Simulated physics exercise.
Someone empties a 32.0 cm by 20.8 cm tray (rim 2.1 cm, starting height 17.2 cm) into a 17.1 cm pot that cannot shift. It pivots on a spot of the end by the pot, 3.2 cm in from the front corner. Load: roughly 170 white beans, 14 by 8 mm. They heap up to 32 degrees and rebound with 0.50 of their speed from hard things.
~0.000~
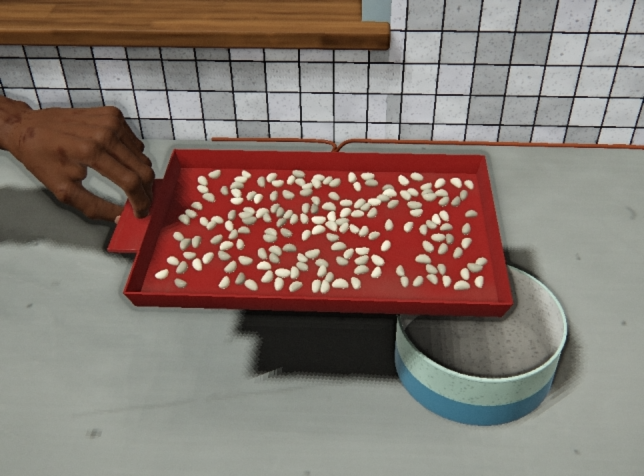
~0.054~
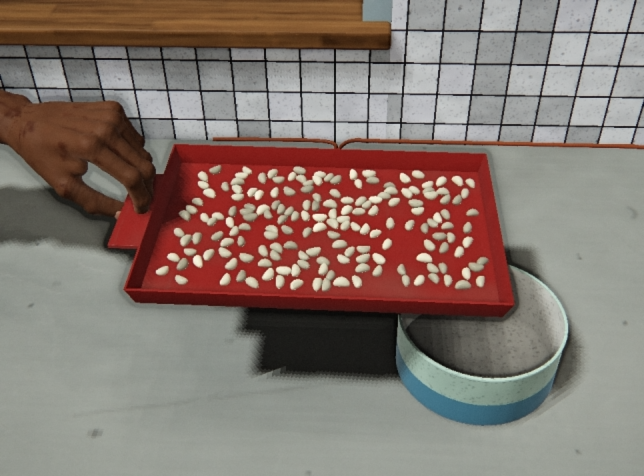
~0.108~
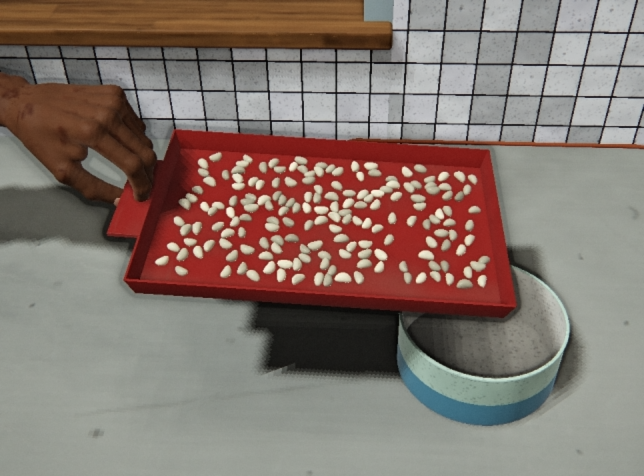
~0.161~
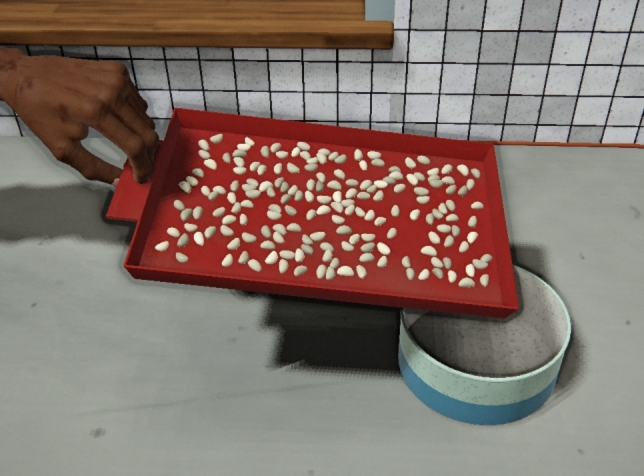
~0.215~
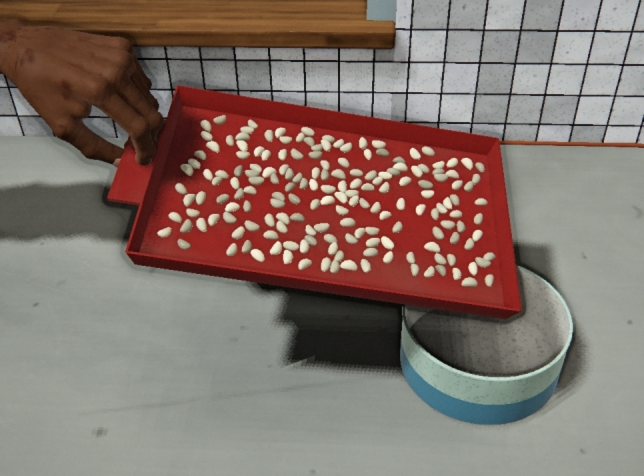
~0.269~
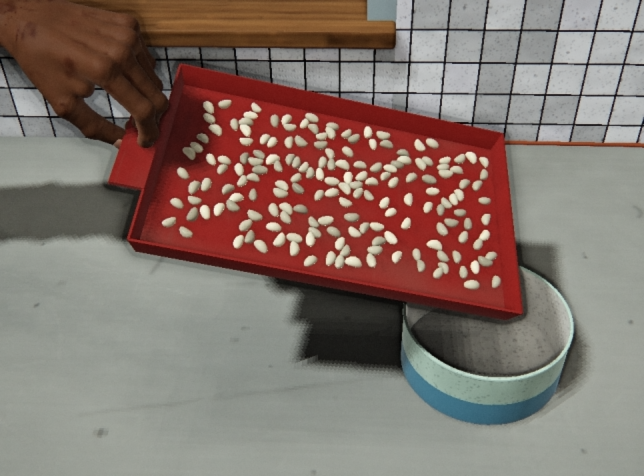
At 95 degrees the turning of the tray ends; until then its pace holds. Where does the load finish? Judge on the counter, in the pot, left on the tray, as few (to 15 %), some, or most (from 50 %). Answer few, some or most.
Counter: Most, pot: Few, tray: Few.
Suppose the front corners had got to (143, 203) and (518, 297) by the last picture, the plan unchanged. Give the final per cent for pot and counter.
Pot 60, counter 40.
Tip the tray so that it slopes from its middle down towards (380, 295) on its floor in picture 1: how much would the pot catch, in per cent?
About 0 per cent.
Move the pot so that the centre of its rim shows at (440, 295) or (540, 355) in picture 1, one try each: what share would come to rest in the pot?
Some 0 and 85 per cent.
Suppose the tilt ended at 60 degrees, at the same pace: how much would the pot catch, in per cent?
It would be near 0 per cent.
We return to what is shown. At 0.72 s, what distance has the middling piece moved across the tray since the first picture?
About 14 cm.
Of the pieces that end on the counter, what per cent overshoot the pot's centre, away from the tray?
About 80 per cent.
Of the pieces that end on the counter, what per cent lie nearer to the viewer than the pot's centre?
Some 100 per cent.
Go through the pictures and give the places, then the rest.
In the first picture, tray tilt 0 degrees, front corners at (132, 289) and (505, 299); middle of the pieces at (333, 226); pot at (481, 315).
In the second picture, tray tilt 1 degrees, front corners at (132, 285) and (506, 299); middle of the pieces at (334, 223).
In the third picture, tray tilt 4 degrees, front corners at (132, 276) and (508, 301), lowest corner right front; middle of the pieces at (335, 217).
In the fourth picture, tray tilt 8 degrees, front corners at (133, 262) and (511, 303), lowest corner right front; middle of the pieces at (338, 207).
In the fifth picture, tray tilt 13 degrees, front corners at (134, 248) and (514, 304), lowest corner right front; middle of the pieces at (342, 197).
In the sixth picture, tray tilt 17 degrees, front corners at (136, 235) and (516, 307), lowest corner right front; middle of the pieces at (346, 188); pot at (487, 314). The tray's pace is about 85 degrees a second.
After 0.72 s, tilt 55 degrees; the tray holds 100 %, the pot 0 %.
After 1.02 s, tilt 79 degrees; the tray holds 40 %, the pot 0 %.
Then, at 1.42 s, tilt 95 degrees; the tray holds 0 %, the pot 0 %.
At rest (2.7 s), counter 100 %, pot 0 %, tray 0 %.
